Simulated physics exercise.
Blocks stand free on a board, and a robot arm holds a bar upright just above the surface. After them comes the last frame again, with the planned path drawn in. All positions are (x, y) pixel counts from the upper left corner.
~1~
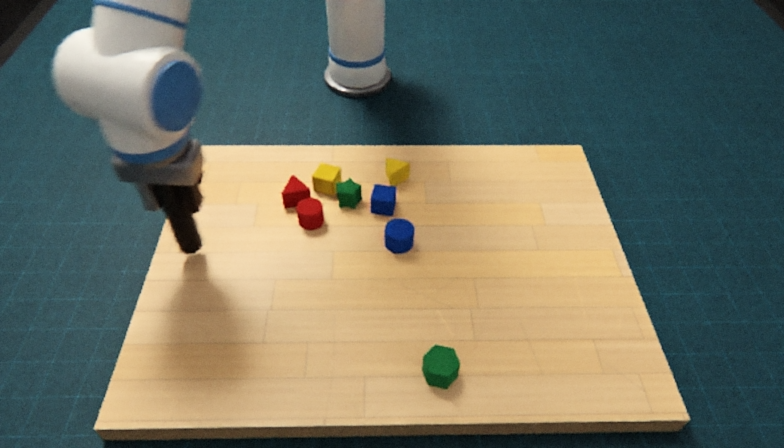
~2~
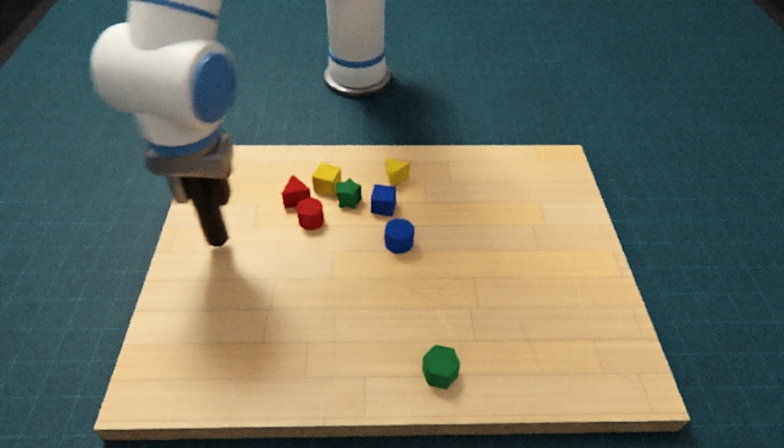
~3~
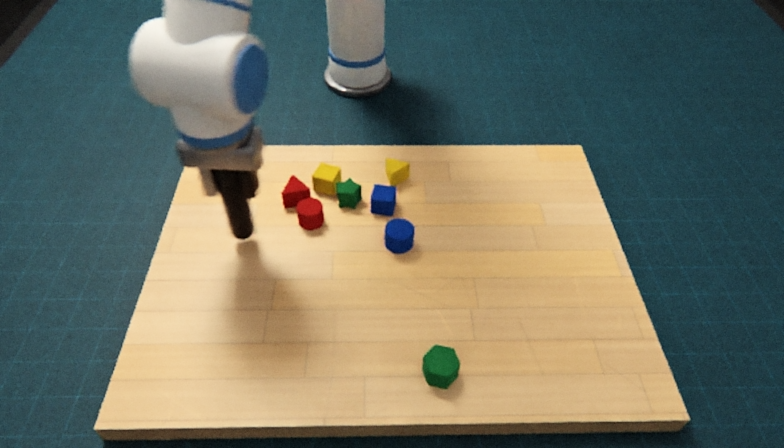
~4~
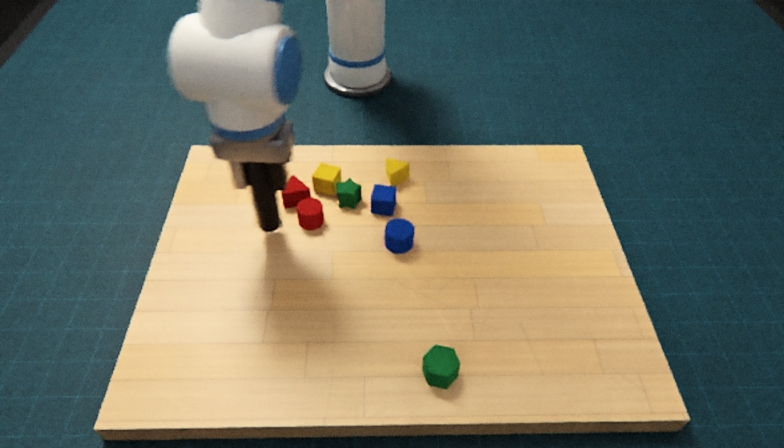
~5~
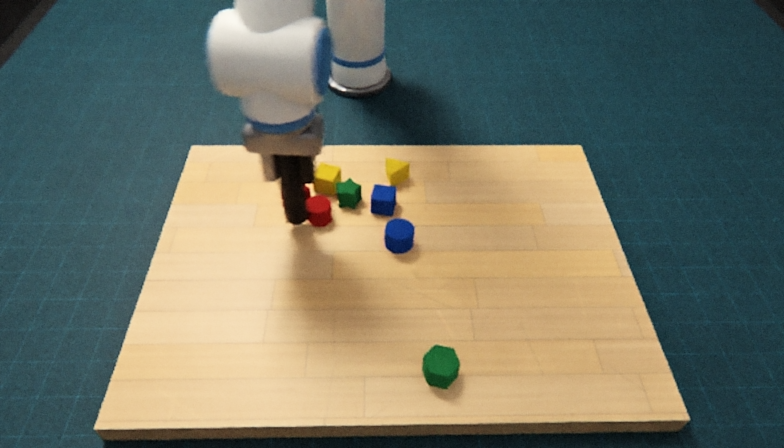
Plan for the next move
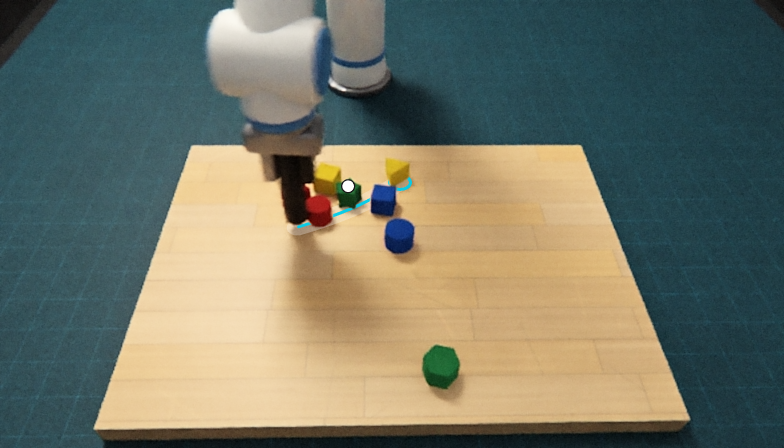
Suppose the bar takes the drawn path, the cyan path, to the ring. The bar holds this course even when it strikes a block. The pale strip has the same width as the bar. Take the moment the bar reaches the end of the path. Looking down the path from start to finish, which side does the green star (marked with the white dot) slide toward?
To the path's left.
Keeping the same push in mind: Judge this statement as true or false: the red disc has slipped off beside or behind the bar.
False.
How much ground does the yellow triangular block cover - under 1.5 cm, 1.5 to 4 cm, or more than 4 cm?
1.5-4 cm.
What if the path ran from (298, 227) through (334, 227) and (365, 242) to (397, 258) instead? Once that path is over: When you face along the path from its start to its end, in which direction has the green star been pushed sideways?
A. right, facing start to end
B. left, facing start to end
B
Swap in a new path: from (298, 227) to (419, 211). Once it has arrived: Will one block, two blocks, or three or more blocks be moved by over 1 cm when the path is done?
Looking at the path, I think three or more of the blocks end up more than 1 cm away.
Drawn move, from (298, 227) over (354, 207) to (400, 182); the dot is on the green star.
What follows on the original path. One third of the way, bar at (336, 205); red disc at (357, 191); green star at (365, 176), turned 55° anticlockwise.
Two thirds of the way, bar at (371, 190); red disc at (393, 178); green star at (374, 168), turned 115° anticlockwise; blue square piece at (409, 191), turned 45° clockwise; yellow triangular block at (399, 162), turned 20° anticlockwise.
At the end, bar at (400, 173); red disc at (423, 168); green star at (382, 161), turned 205° anticlockwise; blue square piece at (410, 191), turned 50° clockwise; yellow triangular block at (408, 156), turned 80° anticlockwise.
